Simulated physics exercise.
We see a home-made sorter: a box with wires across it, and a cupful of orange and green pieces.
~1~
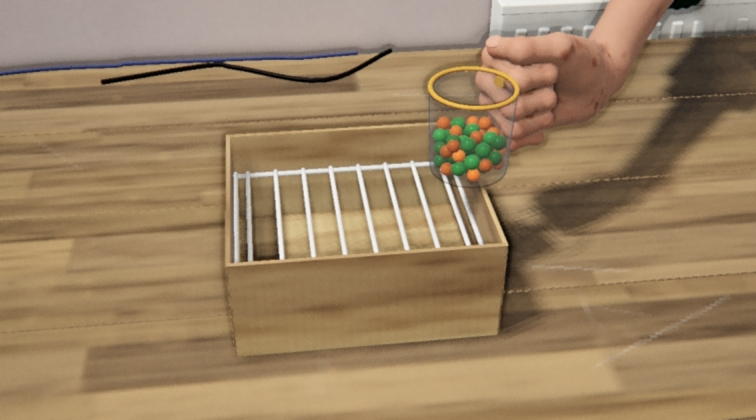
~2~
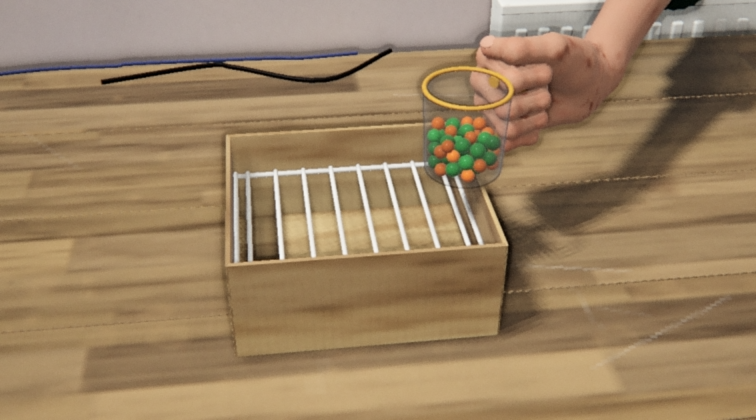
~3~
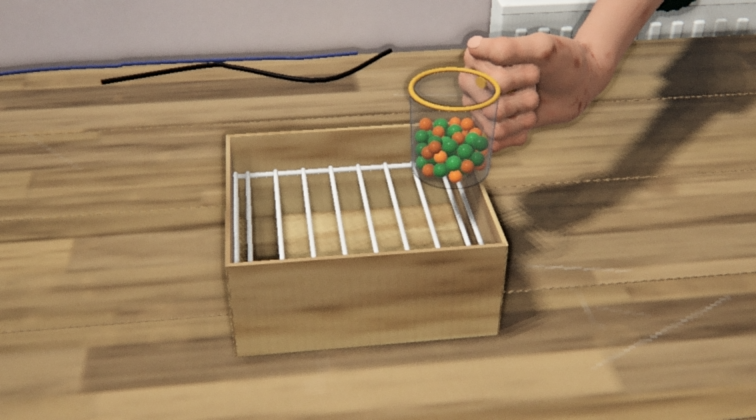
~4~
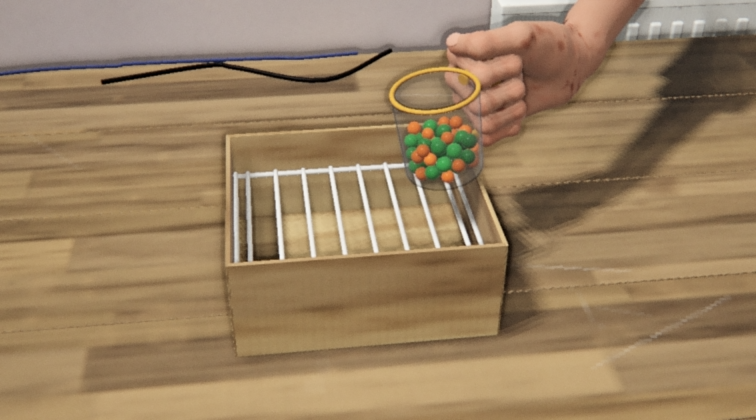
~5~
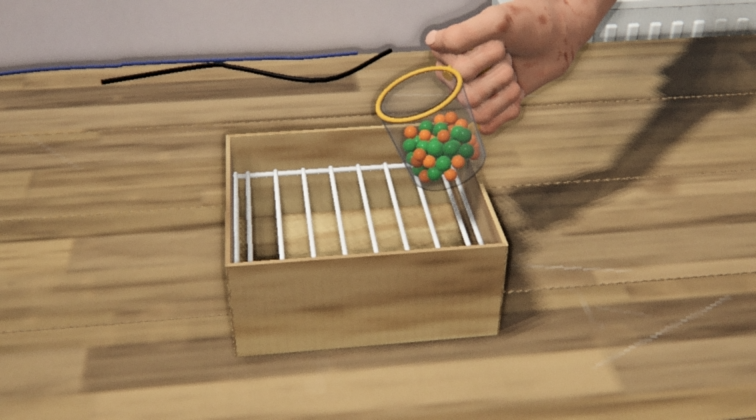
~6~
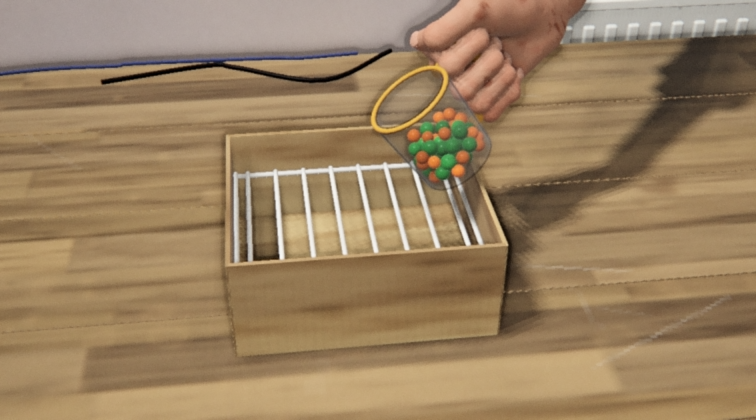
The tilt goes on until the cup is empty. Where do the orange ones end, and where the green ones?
In the end the orange ones drop through, and the green ones drop through.
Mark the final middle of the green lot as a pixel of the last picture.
Near (379, 252).
Then, 0.36 s past the last view, orange ones, all in the cup; green ones, all in the cup.
Then, 0.74 s past the last view, orange ones, nearly all in the cup, a small part on or over the wires; green ones, all in the cup.
Then, 1.19 s past the last view, orange ones, about a quarter on or over the wires, most under the rack; green ones, a small part on or over the wires, nearly all under the rack.
Finally, orange ones, all under the rack; green ones, all under the rack.
